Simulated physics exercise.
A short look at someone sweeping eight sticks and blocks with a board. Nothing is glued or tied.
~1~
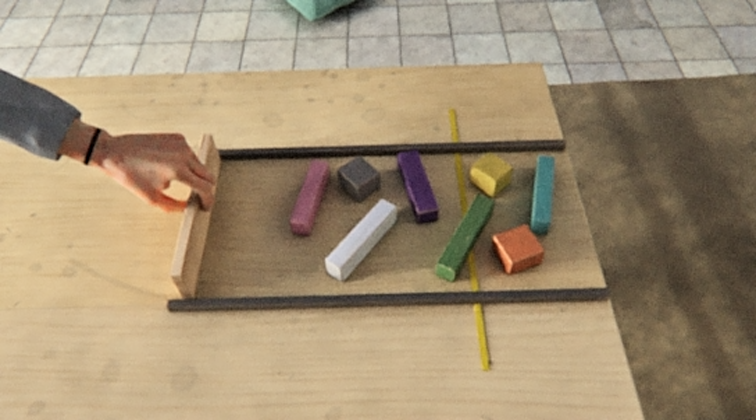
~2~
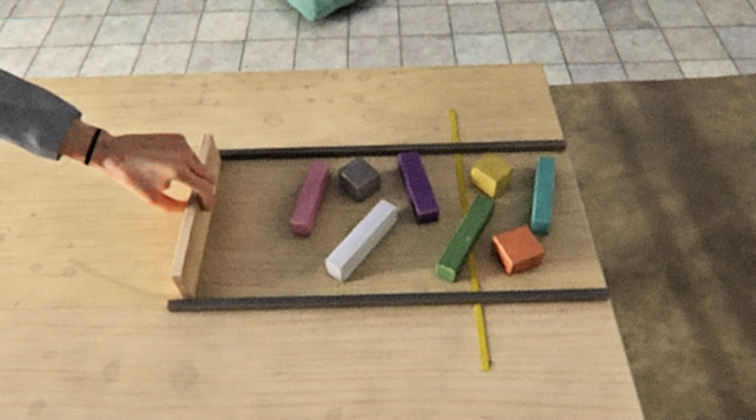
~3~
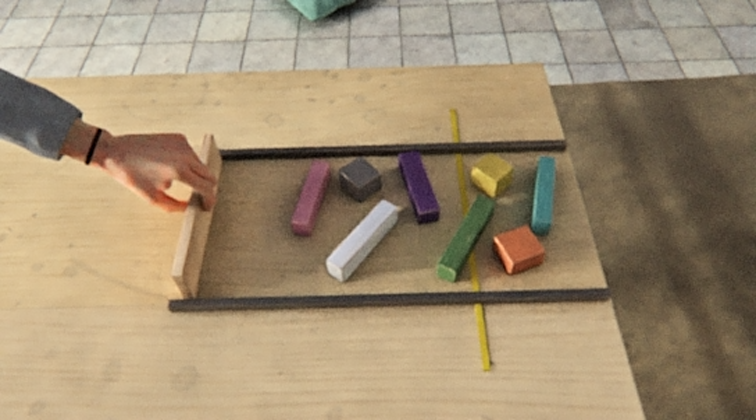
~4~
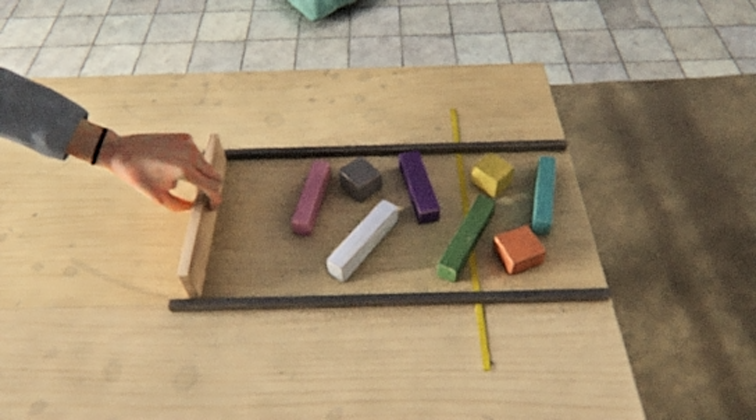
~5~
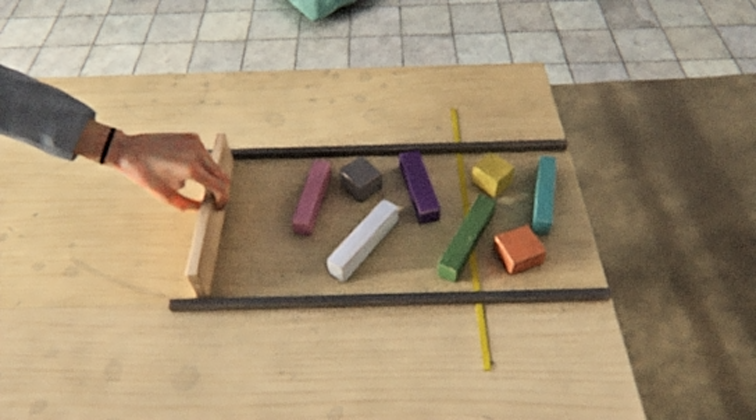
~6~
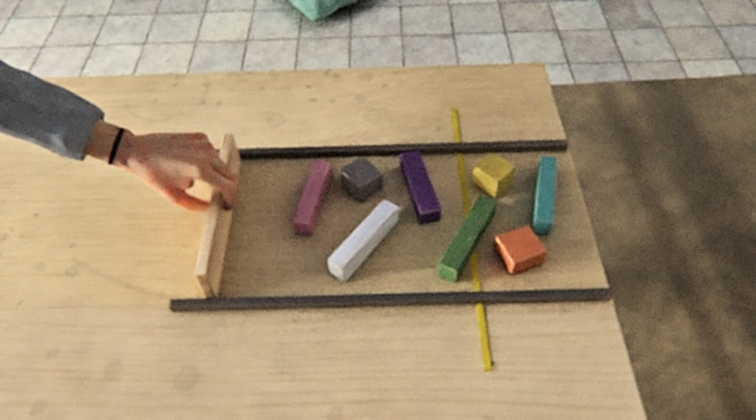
A hand in a grey sleeve with a dark wristband grips an upright wooden board at the left of a pale wooden table, seen from above, with light floor tiles beyond. Between two dark rails lie pink, white, purple, green and turquoise sticks and grey, yellow and orange blocks, with yellow tape crossing beneath. The hand slides the board slightly right, while the pieces and view stay practically still.
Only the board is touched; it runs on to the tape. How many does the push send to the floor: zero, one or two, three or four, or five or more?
The number that fall off is zero.
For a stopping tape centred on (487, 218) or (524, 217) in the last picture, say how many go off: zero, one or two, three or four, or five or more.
Taking them in turn, not one; one to two.
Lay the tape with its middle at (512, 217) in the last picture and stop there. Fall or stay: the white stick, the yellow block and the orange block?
The white stick does not fall, the yellow block falls, the orange block stays on.
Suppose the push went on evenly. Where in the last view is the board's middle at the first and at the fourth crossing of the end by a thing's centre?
Its middle is around (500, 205) and later (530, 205).
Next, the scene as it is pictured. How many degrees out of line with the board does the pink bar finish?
About 0°.
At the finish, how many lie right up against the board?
It touches 2.
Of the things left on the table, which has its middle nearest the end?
That is the turquoise bar.
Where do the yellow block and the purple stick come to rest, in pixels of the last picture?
The yellow block at (545, 171), the purple stick at (521, 179).
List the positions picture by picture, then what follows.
In the first picture, turquoise bar (543, 194); orange block (518, 250); yellow block (491, 175); board (198, 212); tape (466, 218).
In the second picture, orange block (518, 250); green bar (467, 237).
In the third picture, yellow block (492, 175); grey block (360, 179).
In the fourth picture, turquoise bar (544, 194); board (205, 212).
In the fifth picture, orange block (519, 250); purple stick (419, 186).
In the sixth picture, turquoise bar (545, 194); orange block (520, 250); yellow block (493, 175); board (220, 211); tape (468, 218).
A little later, none off yet; turquoise bar at rest near (545, 194); orange block at rest near (520, 250); yellow block at rest near (493, 175).
Next, none off yet; turquoise bar at rest near (546, 194); orange block moving near (531, 254); yellow block shifted about its own width near (518, 174).
When it is over, the number that fall off is zero.
